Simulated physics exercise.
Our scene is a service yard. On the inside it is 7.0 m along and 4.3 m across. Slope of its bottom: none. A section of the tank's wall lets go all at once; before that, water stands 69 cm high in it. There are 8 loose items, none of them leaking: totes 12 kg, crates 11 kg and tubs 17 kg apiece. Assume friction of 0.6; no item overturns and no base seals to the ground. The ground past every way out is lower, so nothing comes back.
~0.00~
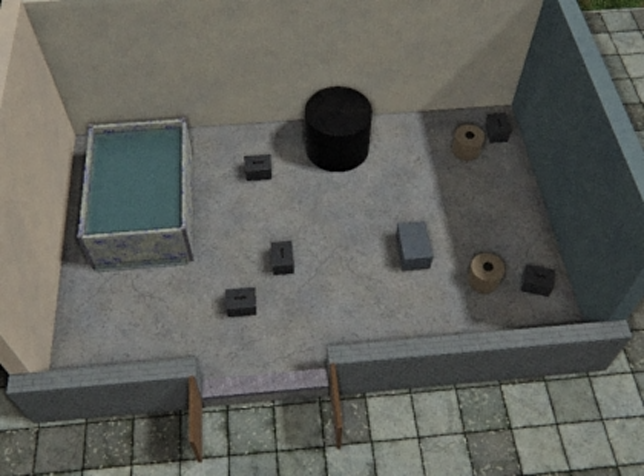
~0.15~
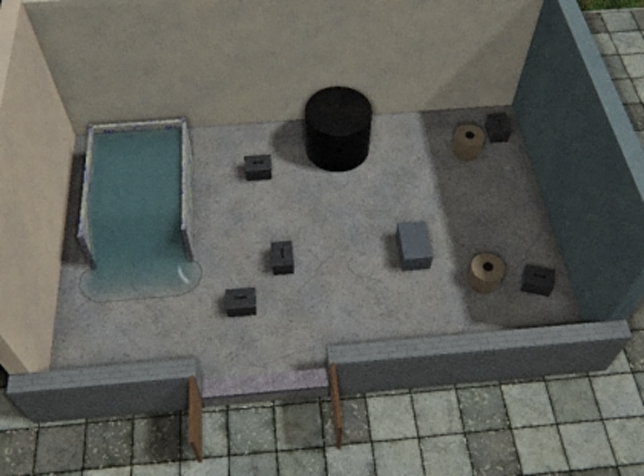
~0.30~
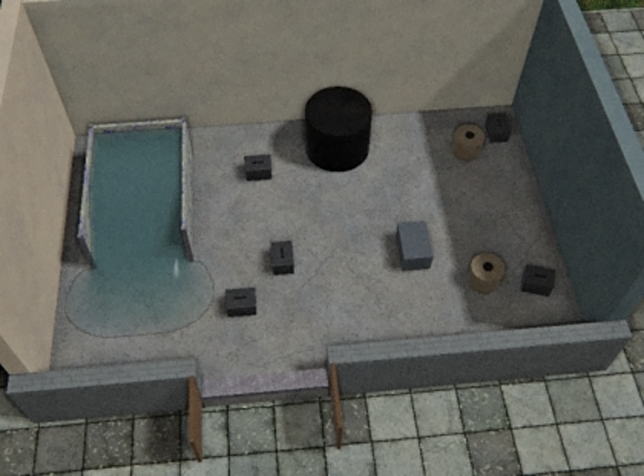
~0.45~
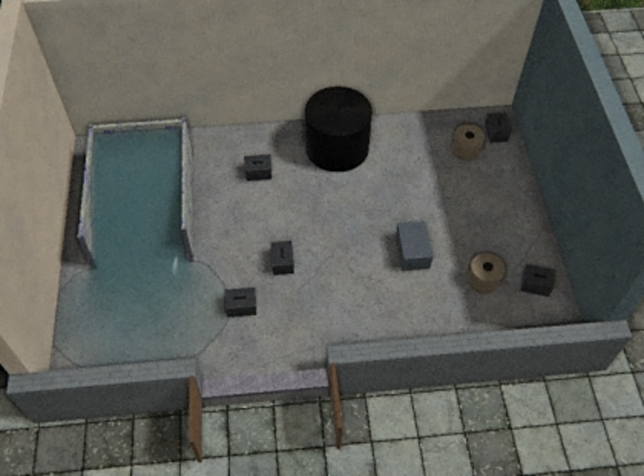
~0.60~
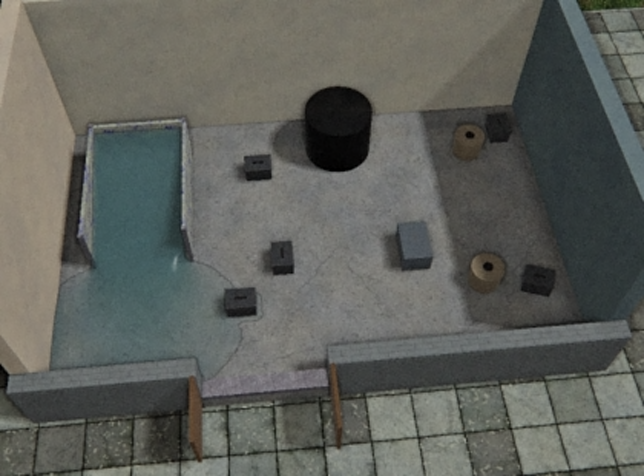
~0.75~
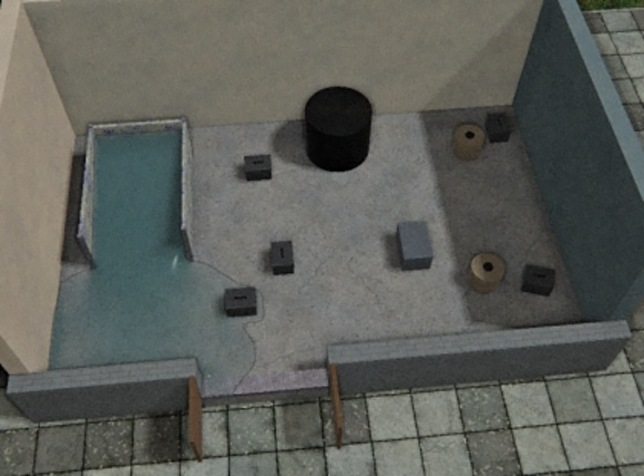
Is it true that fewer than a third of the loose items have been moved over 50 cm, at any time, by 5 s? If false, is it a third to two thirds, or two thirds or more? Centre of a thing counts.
True.
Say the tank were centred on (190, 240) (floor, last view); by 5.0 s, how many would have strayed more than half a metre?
Result: 1 of them.
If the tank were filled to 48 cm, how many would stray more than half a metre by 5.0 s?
Then the count would be 0.
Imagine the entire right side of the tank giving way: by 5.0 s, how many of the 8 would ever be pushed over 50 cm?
In that case the number is 7.
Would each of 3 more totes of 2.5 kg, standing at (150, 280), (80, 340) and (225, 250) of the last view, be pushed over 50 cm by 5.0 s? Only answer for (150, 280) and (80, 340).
Beyond it, beyond it.
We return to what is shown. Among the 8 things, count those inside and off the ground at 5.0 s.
Count at that moment: 0.
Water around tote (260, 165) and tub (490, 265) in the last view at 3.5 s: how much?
About 0 and 5 cm.
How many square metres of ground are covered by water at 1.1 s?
About 7.5 m2.
After 1.1 s 0 of 8 are over 50 cm from their spots; 0 afloat.
After 2.2 s 0 of 8 are over 50 cm from their spots; 0 afloat.
After 3.5 s 1 of 8 are over 50 cm from their spots; 0 afloat.
After 5.0 s 2 of 8 are over 50 cm from their spots, and 2 have been at some point; 0 afloat.
